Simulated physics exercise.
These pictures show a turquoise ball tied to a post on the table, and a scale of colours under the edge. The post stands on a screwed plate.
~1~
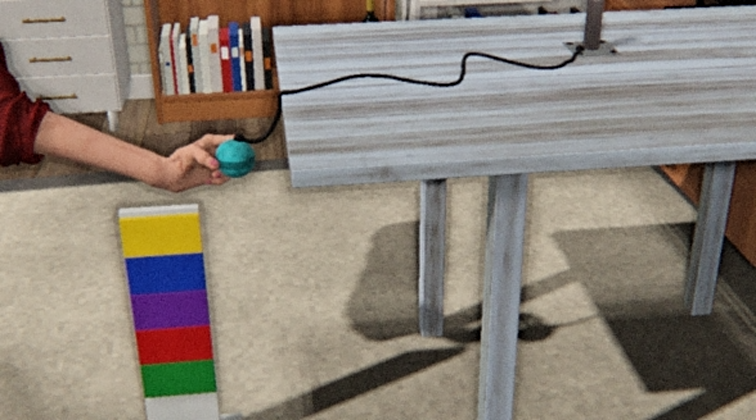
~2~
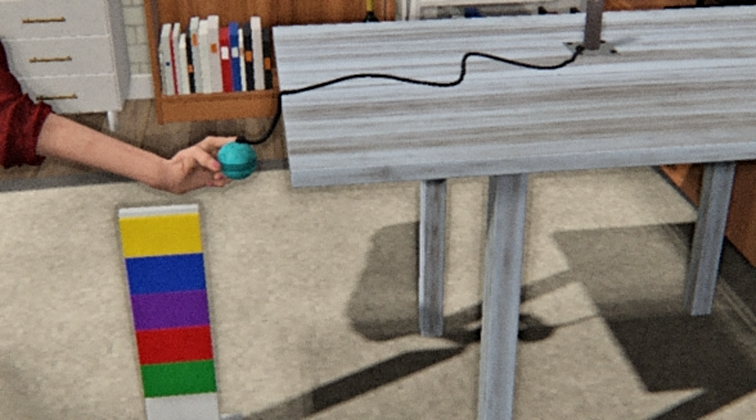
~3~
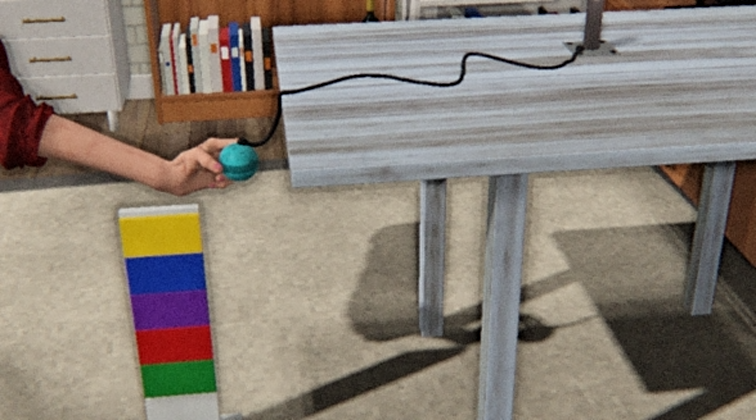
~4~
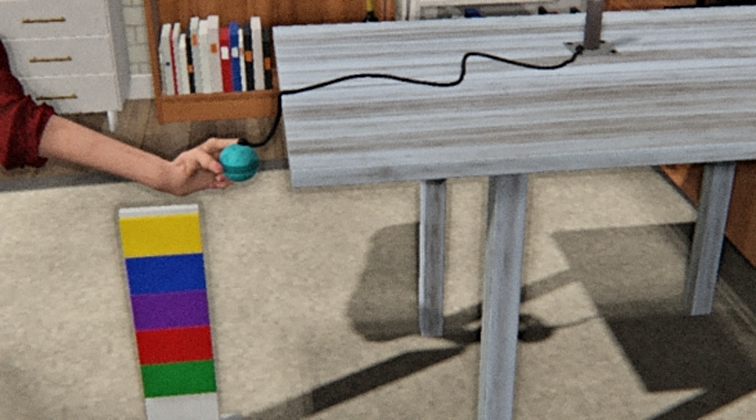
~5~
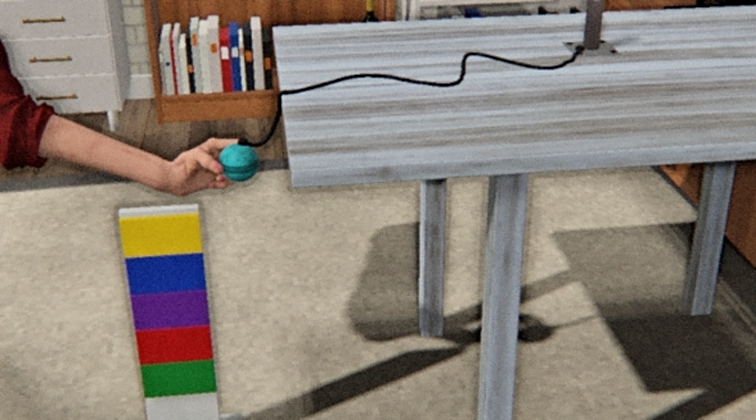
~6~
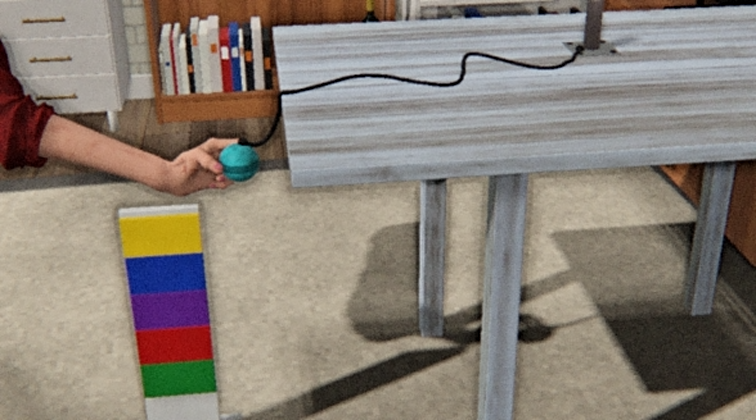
Hand holding a turquoise ball on a black cord beside a wooden table, barely shifting right, then staying still above coloured bands.
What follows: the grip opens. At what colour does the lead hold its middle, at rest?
Its middle rests at the purple band.
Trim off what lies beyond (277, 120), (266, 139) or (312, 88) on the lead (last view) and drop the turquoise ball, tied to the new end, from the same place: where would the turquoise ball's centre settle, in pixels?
In that order: (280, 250), (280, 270) and (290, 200).
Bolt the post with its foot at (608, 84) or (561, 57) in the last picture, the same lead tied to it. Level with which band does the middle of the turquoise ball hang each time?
It would be red; red.
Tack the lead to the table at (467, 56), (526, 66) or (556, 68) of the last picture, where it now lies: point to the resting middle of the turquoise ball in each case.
Try by try, around (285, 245), (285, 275) and (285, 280).
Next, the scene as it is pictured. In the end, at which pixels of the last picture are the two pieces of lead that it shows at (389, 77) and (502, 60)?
Near (280, 102) and (461, 62).
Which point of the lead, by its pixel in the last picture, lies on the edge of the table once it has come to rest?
That spot is around (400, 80).
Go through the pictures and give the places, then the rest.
Turquoise ball (236, 158); yellow (161, 237); blue (166, 275); purple (170, 311); red (175, 346); green (179, 380), in the first picture.
Turquoise ball (237, 160); lead through (571, 61) (496, 59) (463, 74) (395, 78) (309, 89), in the second picture.
Turquoise ball (239, 162), in the third picture.
Turquoise ball (239, 162); lead through (571, 61) (496, 59) (463, 74) (395, 78) (309, 89), in the fourth picture.
Turquoise ball (239, 162), in the fifth picture.
Turquoise ball (239, 162); lead through (571, 61) (496, 59) (463, 74) (395, 78) (309, 89), in the sixth picture.
A little later, ball near (284, 291); level with purple.
Next, ball near (297, 278); level with purple.
When it is over, ball near (286, 288); level with purple. The purple one.
